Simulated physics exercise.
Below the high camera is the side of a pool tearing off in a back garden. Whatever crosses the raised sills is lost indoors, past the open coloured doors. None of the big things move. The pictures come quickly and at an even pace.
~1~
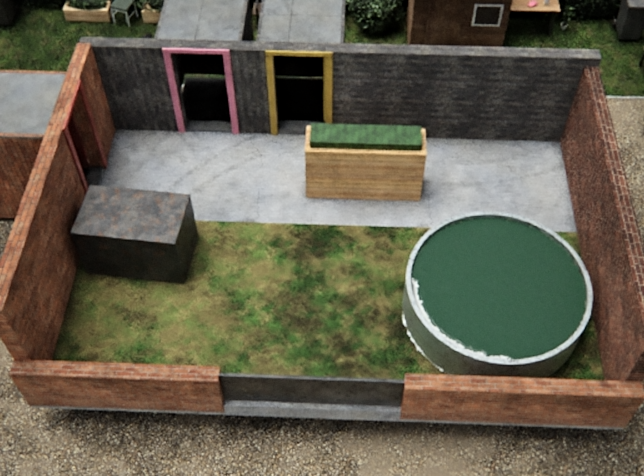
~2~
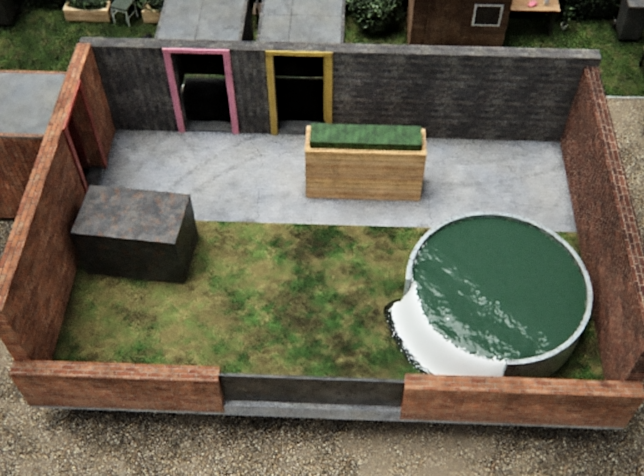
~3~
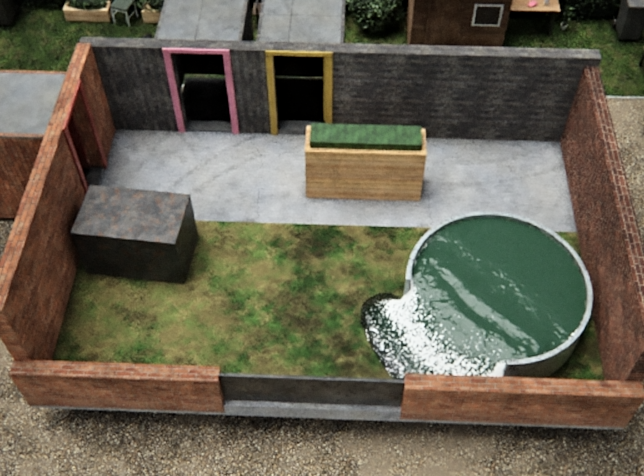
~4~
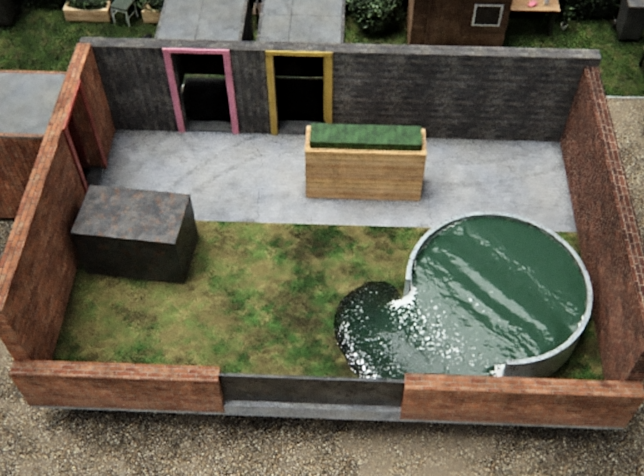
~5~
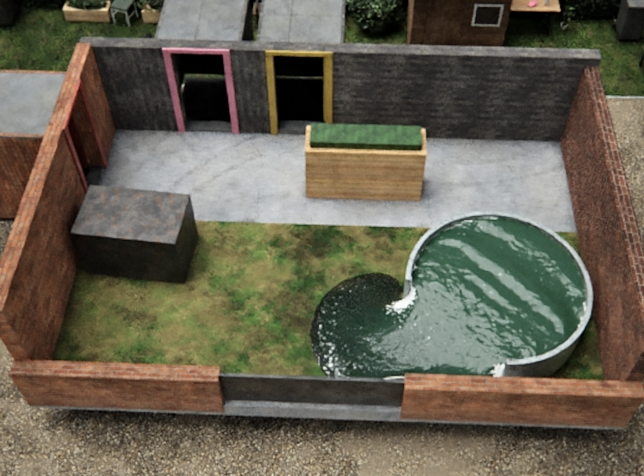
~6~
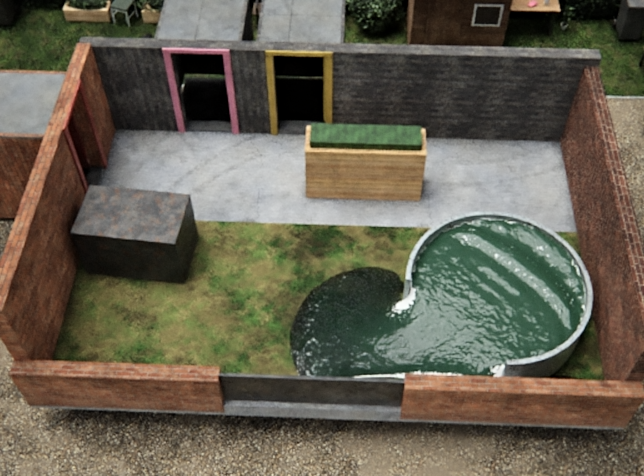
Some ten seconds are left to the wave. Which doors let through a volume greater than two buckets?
Checking each one: The red door lets through less or just two; the pink door lets through more; the yellow door lets through less or just two.
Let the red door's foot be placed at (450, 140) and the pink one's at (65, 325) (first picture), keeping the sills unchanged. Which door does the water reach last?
Result: The red one.
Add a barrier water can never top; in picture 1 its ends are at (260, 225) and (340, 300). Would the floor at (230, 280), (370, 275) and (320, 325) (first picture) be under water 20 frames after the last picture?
The first is inundated, the second inundated and the third inundated.
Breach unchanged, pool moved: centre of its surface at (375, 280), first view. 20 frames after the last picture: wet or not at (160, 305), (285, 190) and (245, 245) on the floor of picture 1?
Result: Inundated; spared; inundated.
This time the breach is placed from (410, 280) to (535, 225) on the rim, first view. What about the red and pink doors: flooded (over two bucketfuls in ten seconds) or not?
In short: The red door exceeds the limit; the pink door exceeds the limit.
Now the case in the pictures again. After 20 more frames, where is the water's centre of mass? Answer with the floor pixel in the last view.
The balance point is around (343, 317).
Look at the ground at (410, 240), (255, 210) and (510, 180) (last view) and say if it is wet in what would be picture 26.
Taking them as listed, they are spared, waterlogged and spared.
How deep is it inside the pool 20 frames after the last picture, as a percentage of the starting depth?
Estimate: Around 36 %.
A moment on, water covers 20 % of the floor; the red door not reached, the pink door not reached, the yellow door not reached.
Next, water covers 35 % of the floor; the red door not reached, the pink door not reached, the yellow door not reached.
Then, water covers 60 % of the floor; the red door not reached, the pink door not reached, the yellow door not reached.
Later, water covers 90 % of the floor; the red door wet at the sill, nothing in, the pink door under two buckets in, the yellow door wet at the sill, nothing in.
In the end, water covers 100 % of the floor; the red door wet at the sill, nothing in, the pink door over two buckets in, the yellow door wet at the sill, nothing in.
